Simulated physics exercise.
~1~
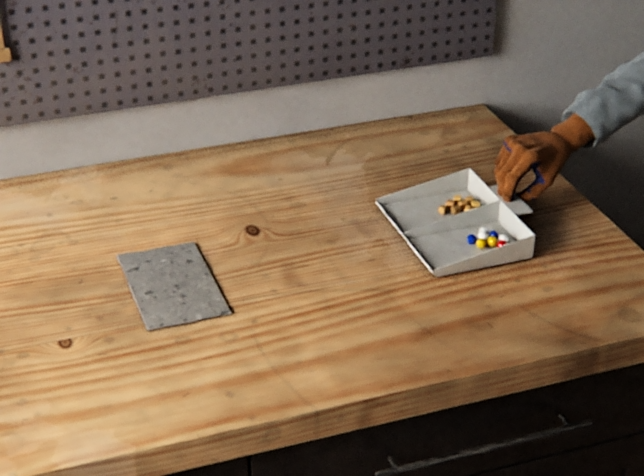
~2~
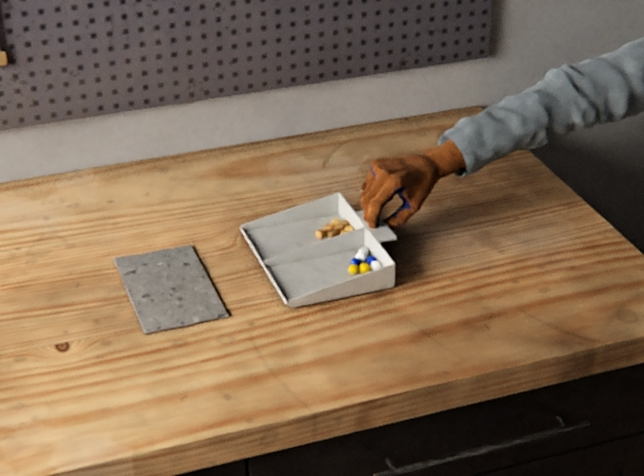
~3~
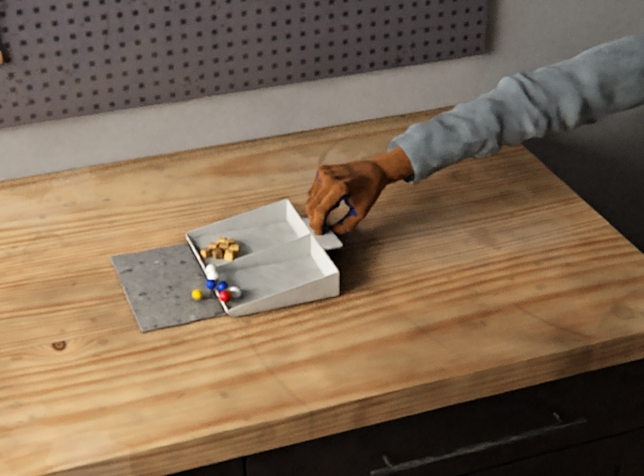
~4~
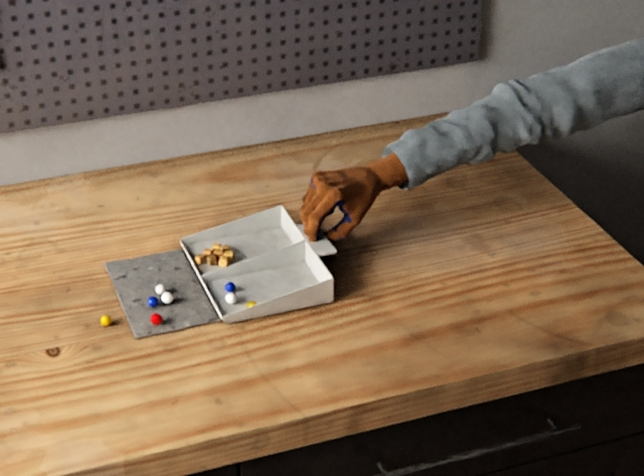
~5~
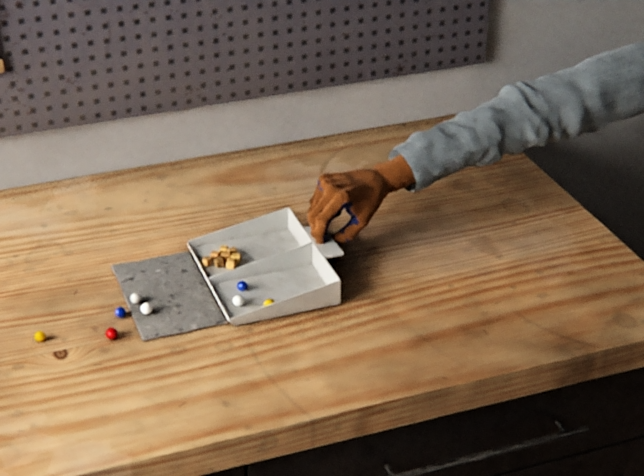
The footage shows a hand sliding a divided white tray left along a wooden counter until it stops at a gray slab. Most of the colored balls roll out over the front across the slab and onto the counter, while the small tan pieces shift forward but stay inside.
